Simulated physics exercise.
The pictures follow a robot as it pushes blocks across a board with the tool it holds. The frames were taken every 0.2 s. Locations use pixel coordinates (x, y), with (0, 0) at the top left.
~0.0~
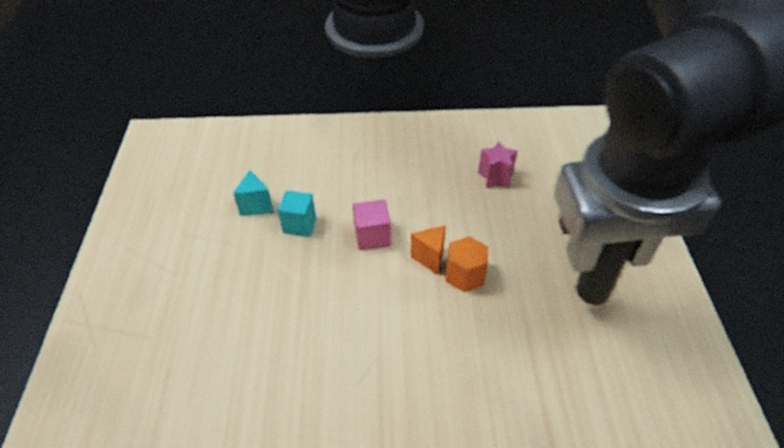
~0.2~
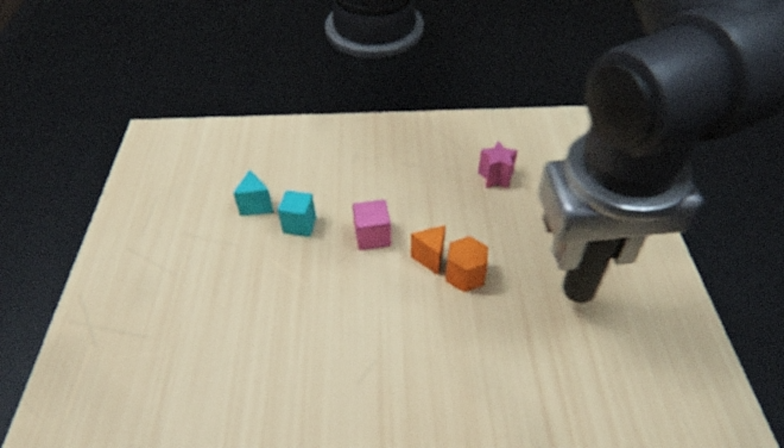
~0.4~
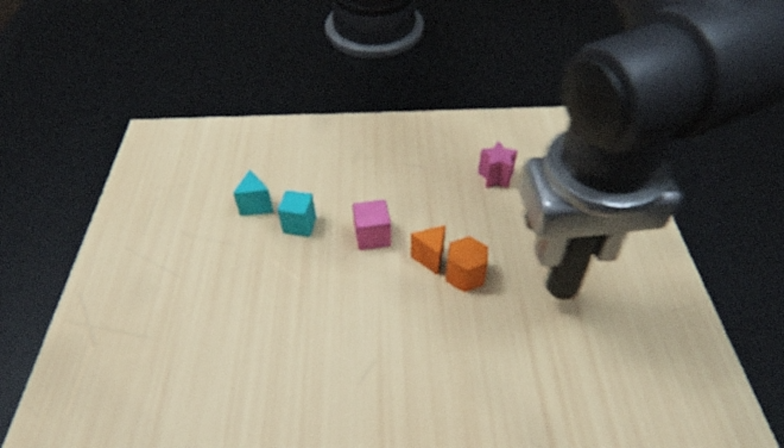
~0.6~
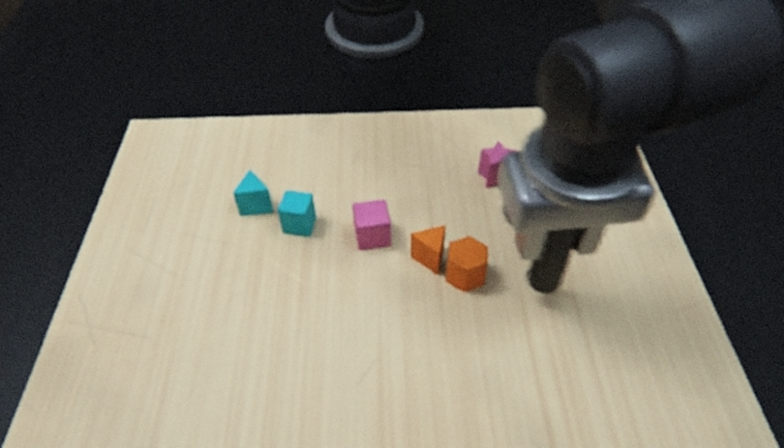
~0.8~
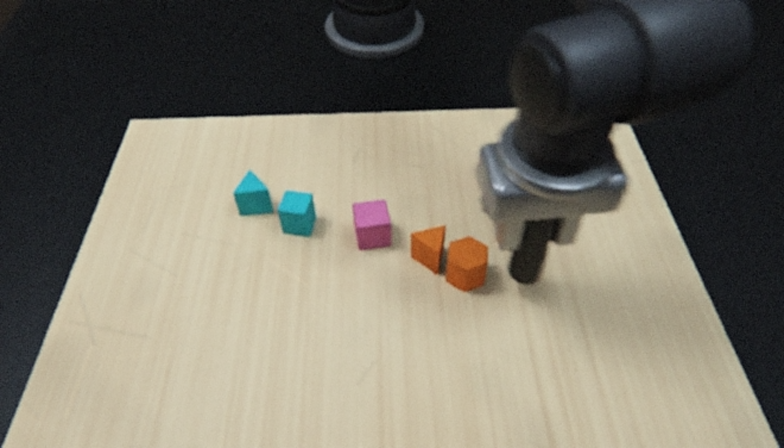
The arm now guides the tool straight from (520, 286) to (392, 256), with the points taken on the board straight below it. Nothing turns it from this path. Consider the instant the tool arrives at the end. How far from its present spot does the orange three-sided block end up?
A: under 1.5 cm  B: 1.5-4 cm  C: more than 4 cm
Choice C: More than 4 cm.
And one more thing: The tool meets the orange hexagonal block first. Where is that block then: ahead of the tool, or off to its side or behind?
Answer: Still ahead.
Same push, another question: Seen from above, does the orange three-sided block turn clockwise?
Short answer: Yes.
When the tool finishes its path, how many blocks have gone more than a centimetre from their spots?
I predict three or more.
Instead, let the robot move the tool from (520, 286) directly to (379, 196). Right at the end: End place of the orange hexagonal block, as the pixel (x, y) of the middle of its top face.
The top centre is at (444, 248).
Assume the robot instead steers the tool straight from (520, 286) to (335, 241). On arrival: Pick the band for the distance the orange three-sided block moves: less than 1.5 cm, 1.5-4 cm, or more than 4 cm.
It moves more than 4 cm.
What follows on the original path. One third of the way, tool (478, 262); orange three-sided block (416, 231); orange hexagonal block (444, 245).
Two thirds of the way, tool (434, 252); pink square piece (364, 206); orange three-sided block (370, 226); orange hexagonal block (399, 238).
At the end, tool (392, 242); pink square piece (362, 205); orange three-sided block (327, 224), turned 30° clockwise; orange hexagonal block (355, 234), turned 25° anticlockwise.
